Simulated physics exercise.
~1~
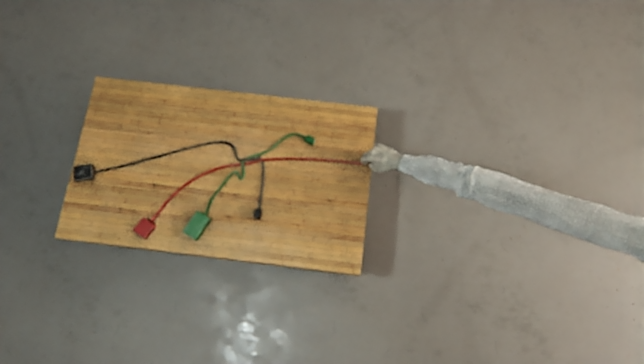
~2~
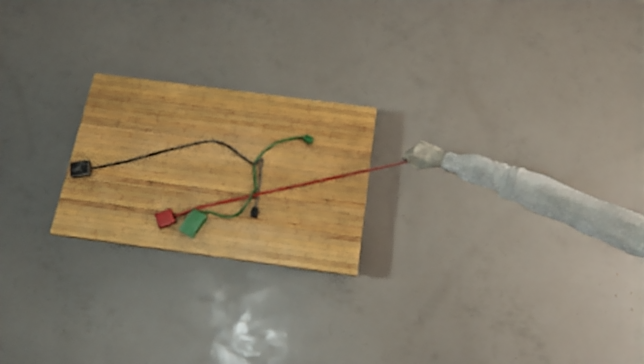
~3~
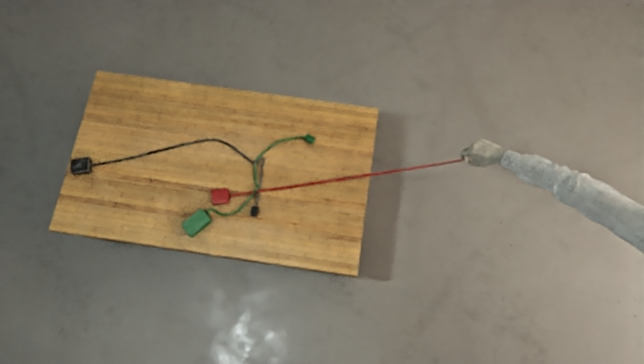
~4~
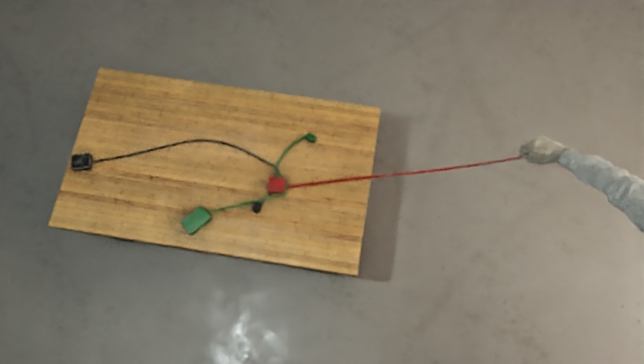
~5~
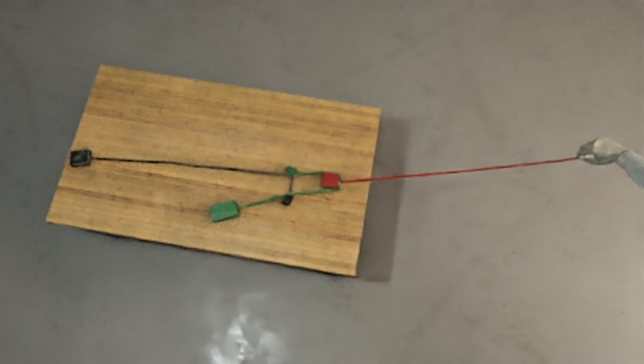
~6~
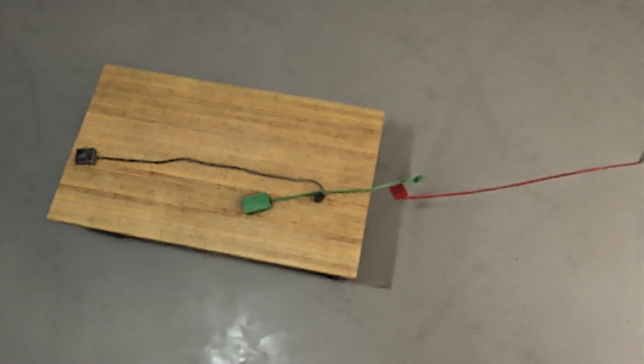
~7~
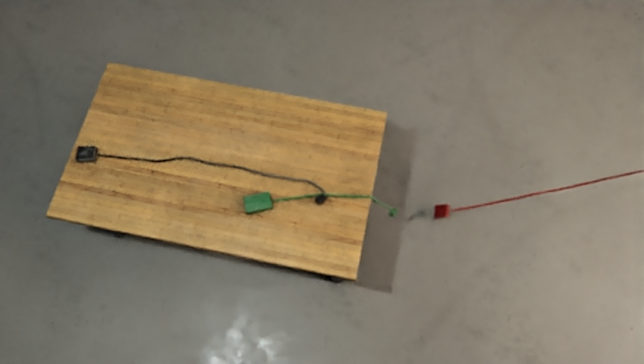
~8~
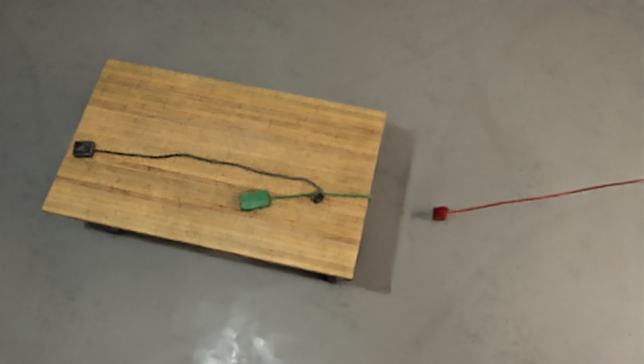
A wooden board-like tabletop stands over a grey floor, seen from above as the view drifts slightly. Three leads with block chargers cross on it, the black charger at the far left, the red and green ones near the lower middle. A pale-sleeved arm at the right pulls the red lead outward, dragging its charger across the wood. The red charger catches the green lead, sweeping its plug over the right edge and shifting the green charger and black plug rightward. Finally the red charger lies off the table, the green plug is out of sight, and the black charger has stayed put.
